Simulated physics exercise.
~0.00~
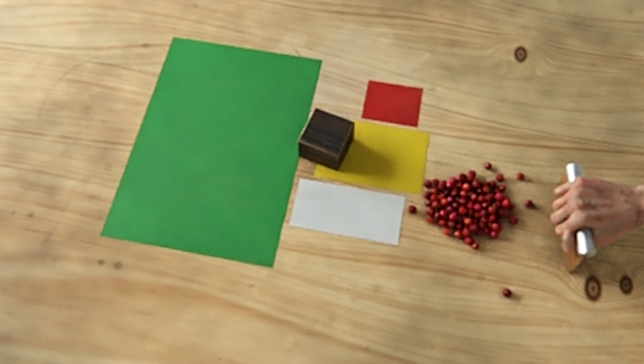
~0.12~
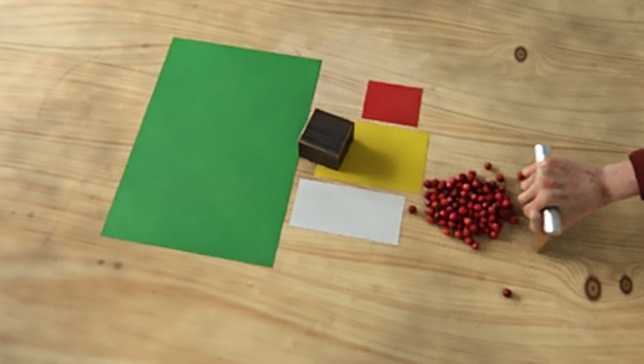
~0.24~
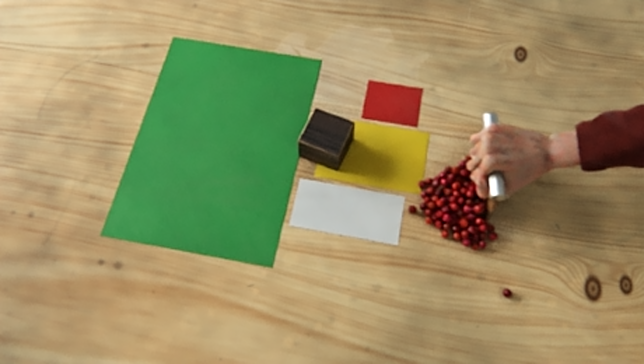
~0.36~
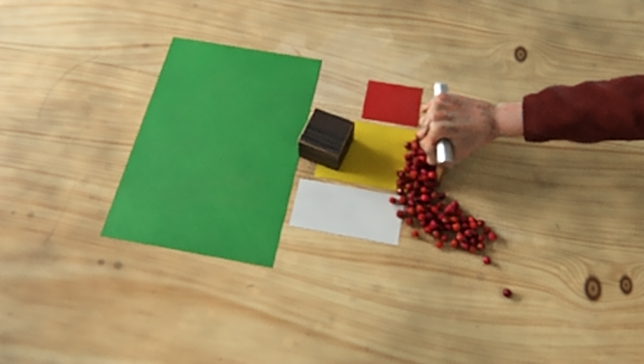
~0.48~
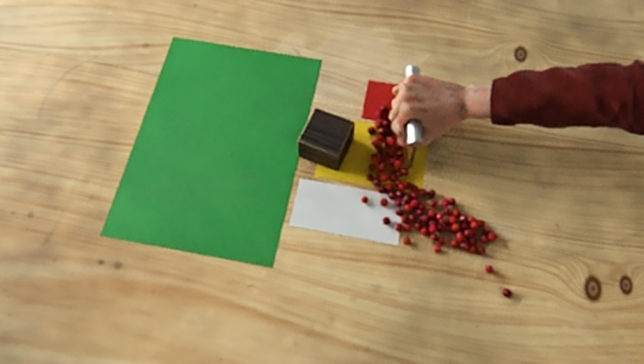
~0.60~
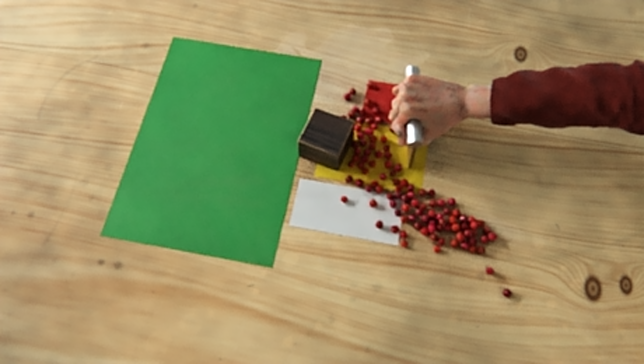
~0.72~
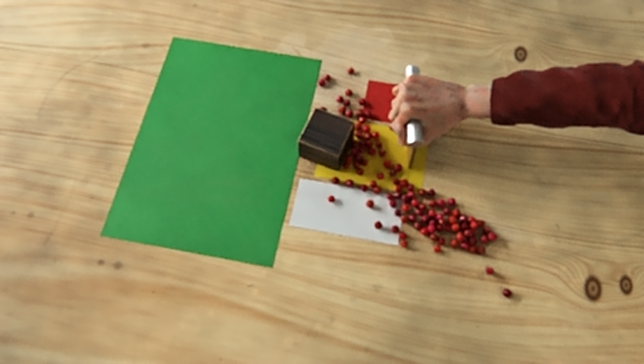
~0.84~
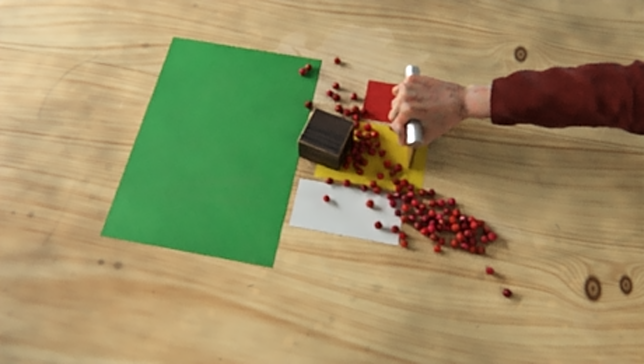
A hand in a dark red sleeve grips a scraper with a pale handle at the right of a light wooden table, seen from above. A large green sheet lies at left, with small red, yellow and white sheets near the middle, a dark block by the yellow one and a heap of red berries to their right. The hand sweeps the scraper left and upward through the heap, pushing berries onto the yellow sheet, then stops. Loose berries roll on around the block. At the end they lie scattered, most on bare wood, many on yellow, some on white and a few reaching green.
